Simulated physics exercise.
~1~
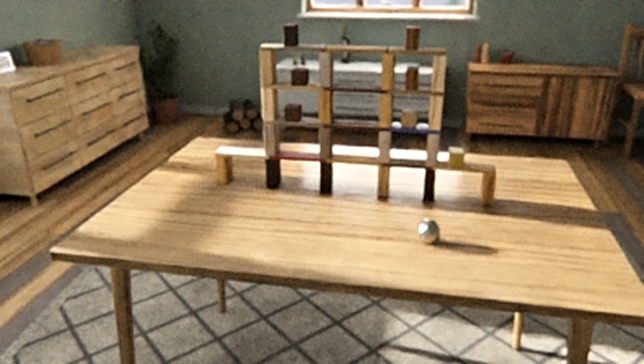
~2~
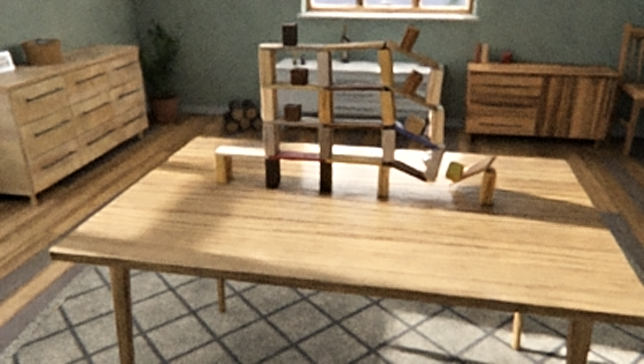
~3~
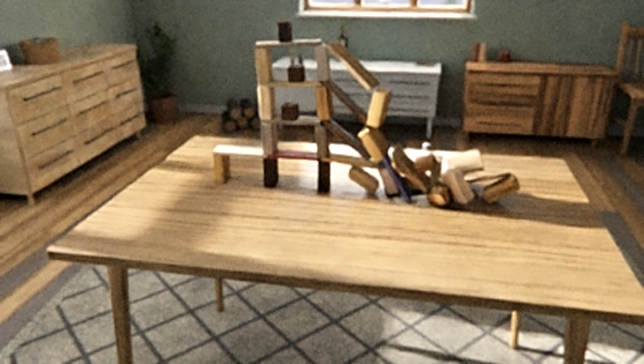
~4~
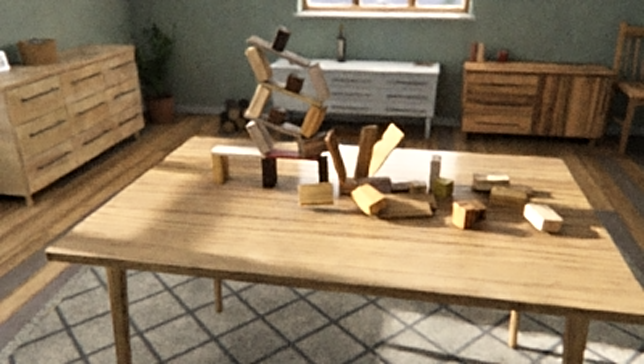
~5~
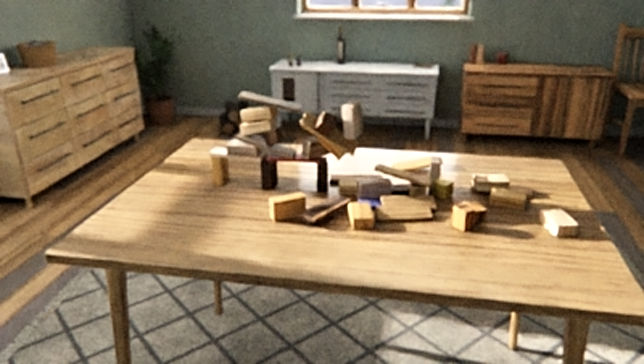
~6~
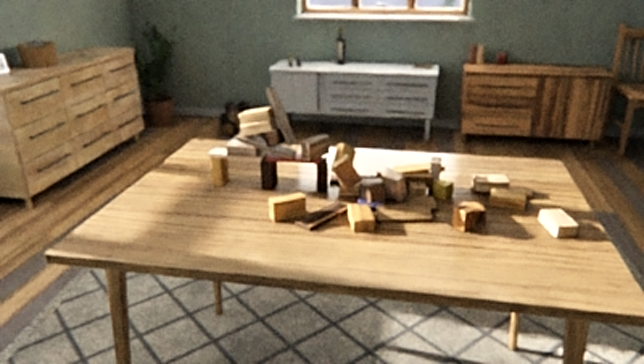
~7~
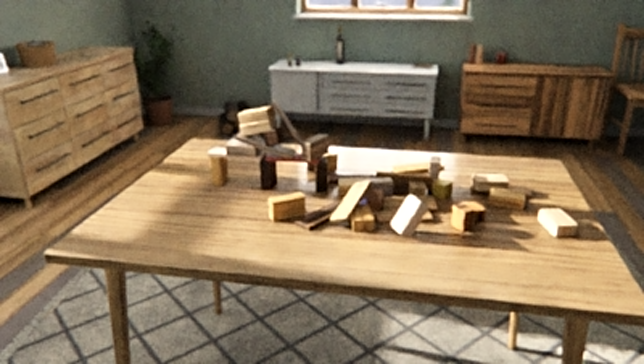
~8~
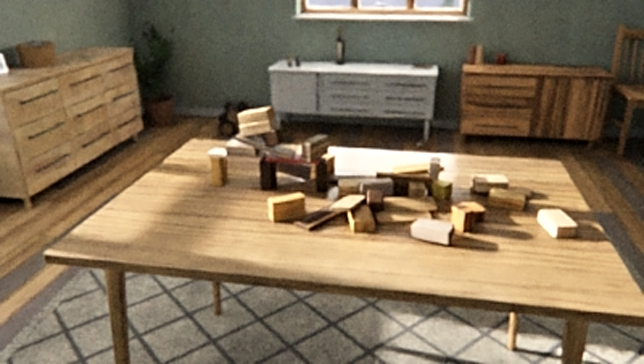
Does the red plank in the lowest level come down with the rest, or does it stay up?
The red plank stays up. It still rests on the dark posts at the left after most of the building has fallen.
At the start, a four-level building of wooden posts and planks stands on a dining table while a steel ball rolls toward its right side. The ball reaches the lower right part, and the posts there tilt as a low plank drops. The right side then collapses into a heap, leaving the left part standing for a moment. Next, the upper left levels buckle and come down too, scattering blocks across the tabletop. A few last pieces tumble and settle. At the end, most of the building lies in a low jumble, but the red plank remains up on dark posts at the left.
